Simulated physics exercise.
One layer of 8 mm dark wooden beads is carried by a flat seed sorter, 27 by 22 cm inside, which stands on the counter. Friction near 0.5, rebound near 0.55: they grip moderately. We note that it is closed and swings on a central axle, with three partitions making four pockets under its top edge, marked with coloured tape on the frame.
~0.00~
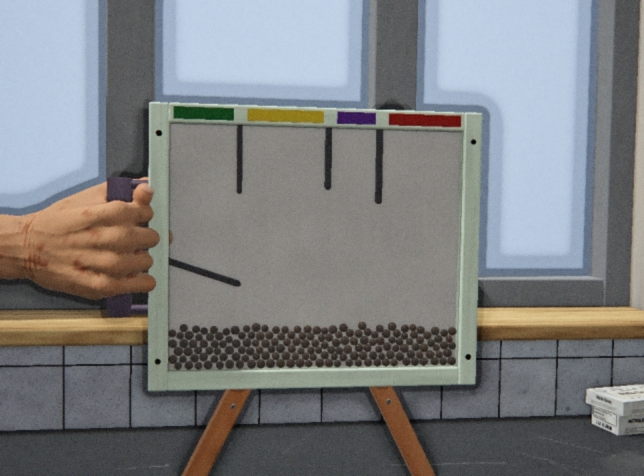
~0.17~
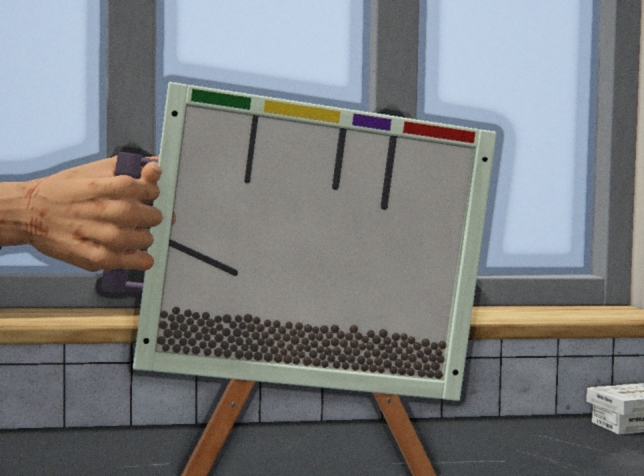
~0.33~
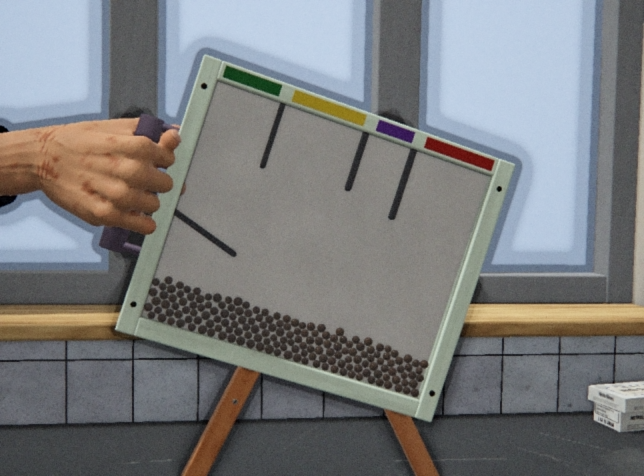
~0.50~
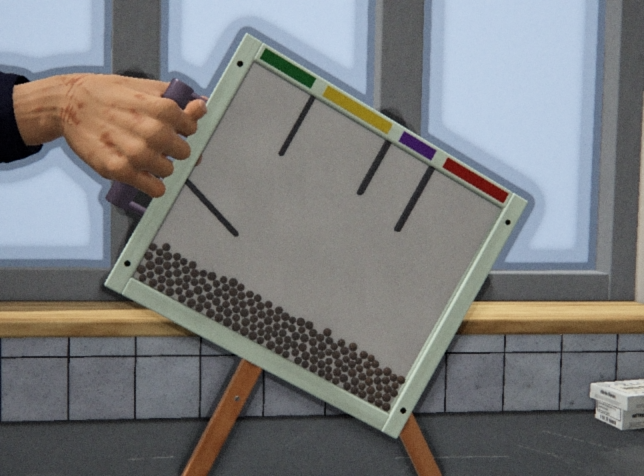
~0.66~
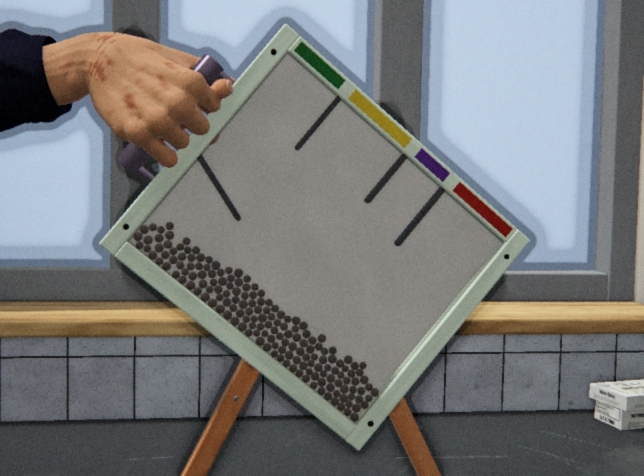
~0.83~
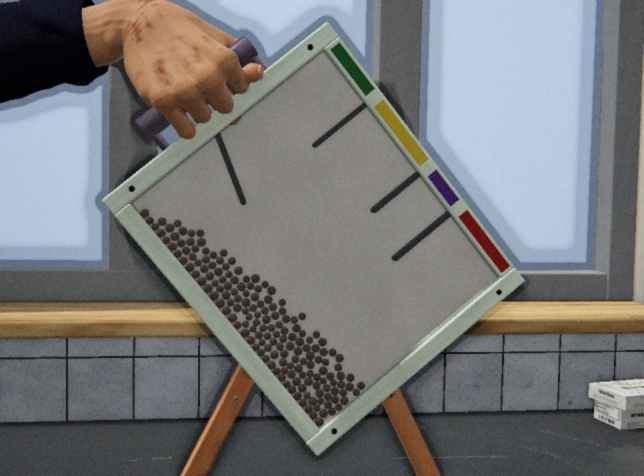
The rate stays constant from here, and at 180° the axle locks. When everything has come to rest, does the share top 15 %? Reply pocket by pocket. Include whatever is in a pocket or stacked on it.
Green - no; purple - yes; red - yes; yellow - no.
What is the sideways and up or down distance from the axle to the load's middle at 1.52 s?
Roughly 6 cm to the left of the axle and 9 cm beneath it.
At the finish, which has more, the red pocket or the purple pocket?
Fuller at the end: The red pocket.
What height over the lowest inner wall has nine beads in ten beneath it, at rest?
Roughly 10 centimetres.
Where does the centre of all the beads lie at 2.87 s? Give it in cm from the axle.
10 cm left, 4 cm below.
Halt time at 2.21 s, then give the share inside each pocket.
Green pocket: 0; purple pocket: 0; red pocket: 45; yellow pocket: 0.
After 1.52 s it has turned 96°, the beads' middle is 6 cm left of and 9 cm below the axle; inside pockets, red 5 %.
After 2.21 s it has turned 141°, the beads' middle is 7 cm left of and 9 cm below the axle; inside pockets, red 45 %.
After 2.87 s it has turned 180°, the beads' middle is 10 cm left of and 4 cm below the axle; inside pockets, purple 5 %, red 45 %.
Settled by 3.8 s, green 0 %, purple 25 %, red 75 %, yellow 0 %.
